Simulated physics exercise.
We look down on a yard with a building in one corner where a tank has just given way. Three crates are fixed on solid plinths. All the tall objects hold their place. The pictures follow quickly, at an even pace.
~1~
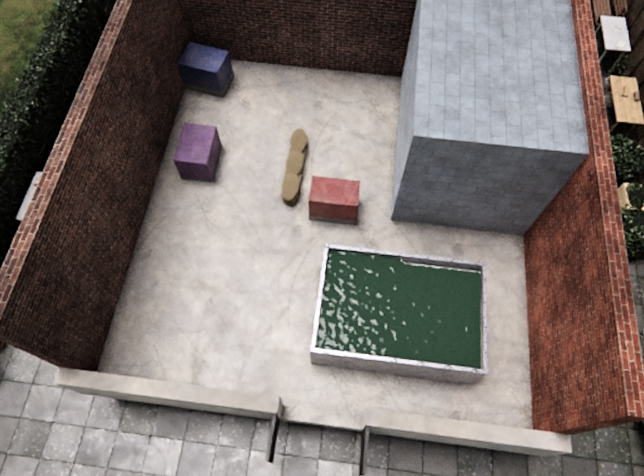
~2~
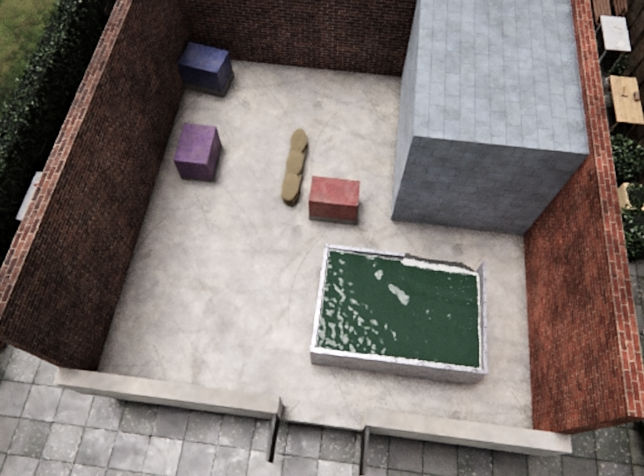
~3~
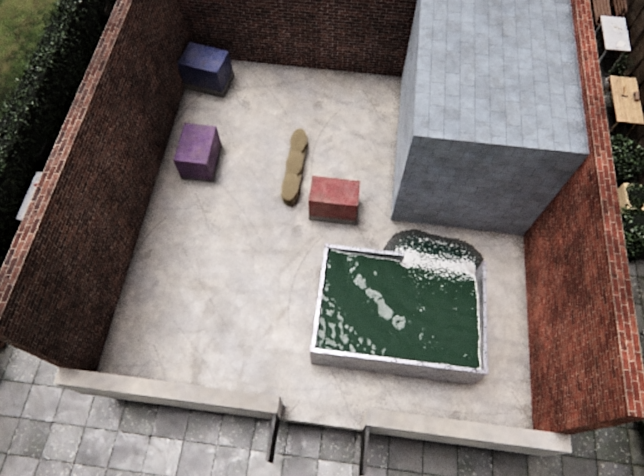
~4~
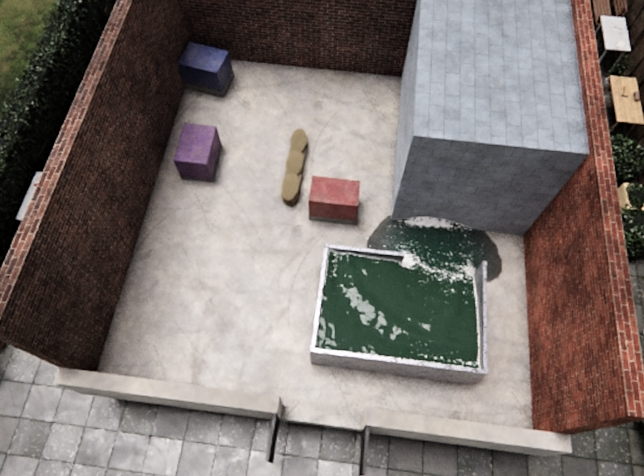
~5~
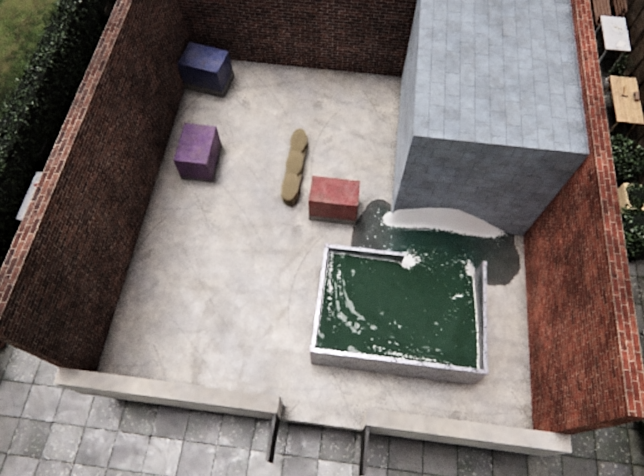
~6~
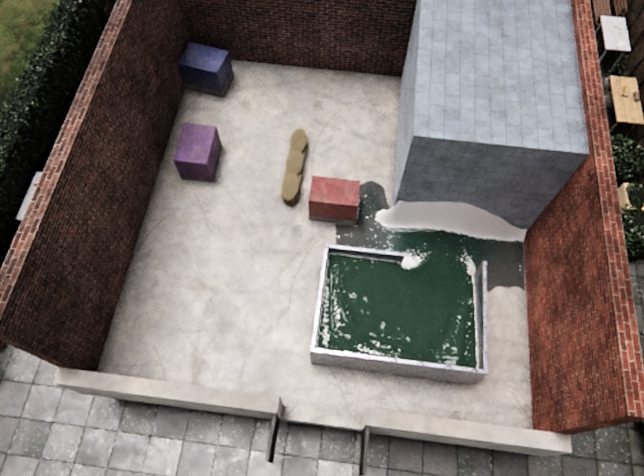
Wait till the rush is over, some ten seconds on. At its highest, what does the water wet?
One by one: The red crate is wetted; the blue crate escapes dry; the purple crate is wetted.
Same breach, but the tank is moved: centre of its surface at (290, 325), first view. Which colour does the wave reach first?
The one in red.
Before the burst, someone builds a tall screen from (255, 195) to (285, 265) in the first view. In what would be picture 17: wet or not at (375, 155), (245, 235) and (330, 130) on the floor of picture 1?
In that order: Under water, no water, covered.
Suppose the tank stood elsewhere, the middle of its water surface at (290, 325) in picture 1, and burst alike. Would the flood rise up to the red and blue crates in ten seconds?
One by one: The red one takes water, the blue one ends up wet.
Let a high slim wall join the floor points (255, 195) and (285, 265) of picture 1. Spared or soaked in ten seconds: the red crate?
Then: Red crate is soaked.
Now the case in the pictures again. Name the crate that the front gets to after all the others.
I say the blue-painted one.
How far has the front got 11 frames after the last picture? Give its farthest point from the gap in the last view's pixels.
Around (336, 93).
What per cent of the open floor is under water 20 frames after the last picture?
Close to 70 %.
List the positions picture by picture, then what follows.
Still water in the water tank at (401, 307), in the first frame.
The front is at a hidden place, out from the gap on the water tank's far side, in the second frame.
Water pours out on the water tank's far side and has run to (402, 236), in the third frame.
The front is at (390, 221), out from the gap on the water tank's far side, in the fourth frame.
Water pours out on the water tank's far side and has run to (375, 205), in the fifth frame.
Water pours out on the water tank's far side and has run to (365, 188), in the sixth frame.
A moment on, water covers 15 % of the floor; the red crate water round its plinth, the blue crate not reached, the purple crate not reached.
Next, water covers 40 % of the floor; the red crate water round its plinth, the blue crate not reached, the purple crate not reached.
Then, water covers 70 % of the floor; the red crate water round its plinth, the blue crate not reached, the purple crate water round its plinth.
Later, water covers 85 % of the floor; the red crate water round its plinth, the blue crate water round its plinth, the purple crate water round its plinth.
In the end, water covers 95 % of the floor; the red crate was topped, the blue crate stayed above the water, the purple crate was topped.
